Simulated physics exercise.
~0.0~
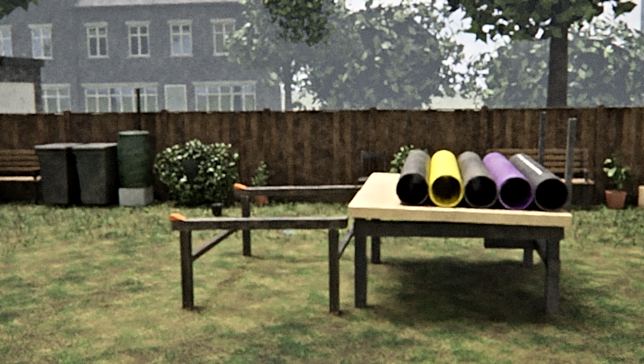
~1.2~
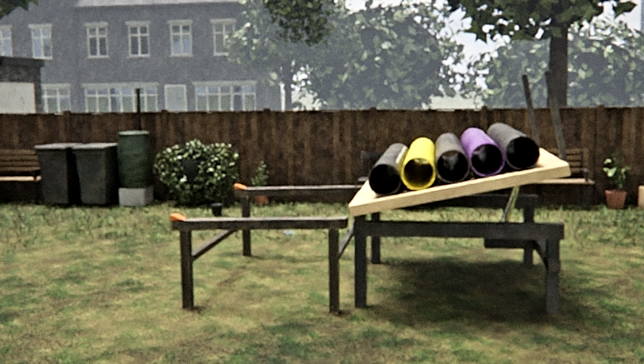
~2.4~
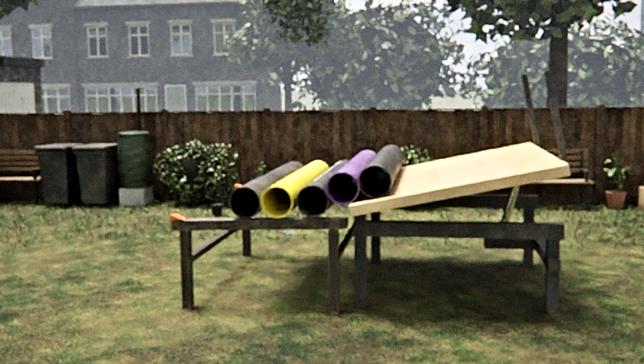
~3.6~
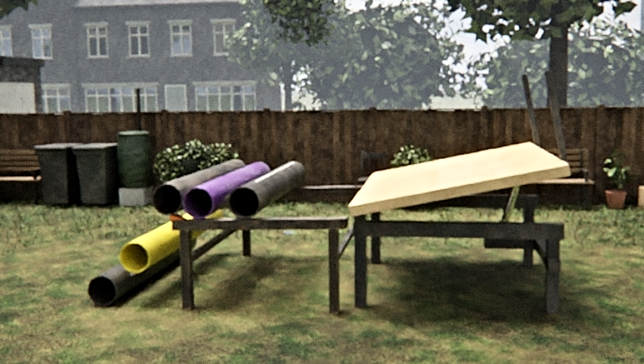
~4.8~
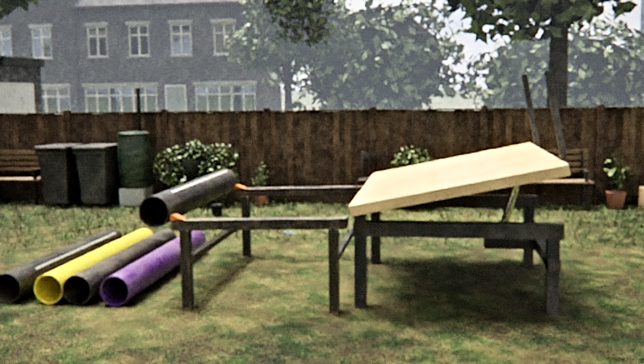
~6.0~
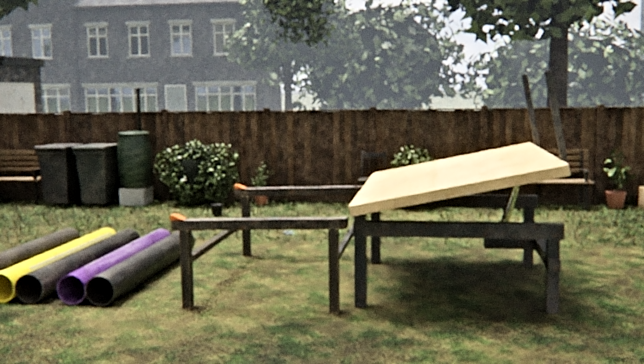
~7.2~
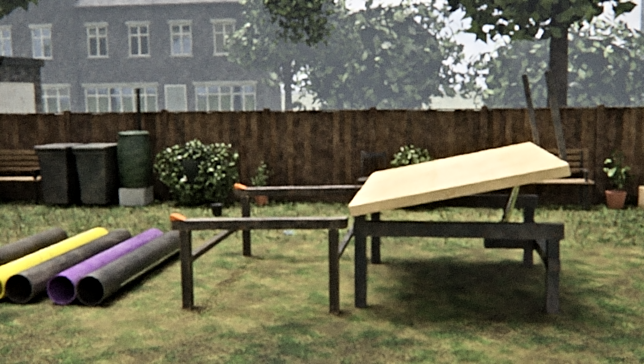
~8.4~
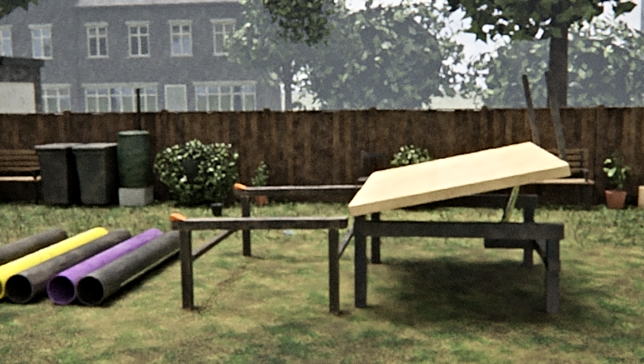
Five pipes, one yellow and one purple, rolling left off a tilting tabletop, crossing a rack and dropping onto the grass.
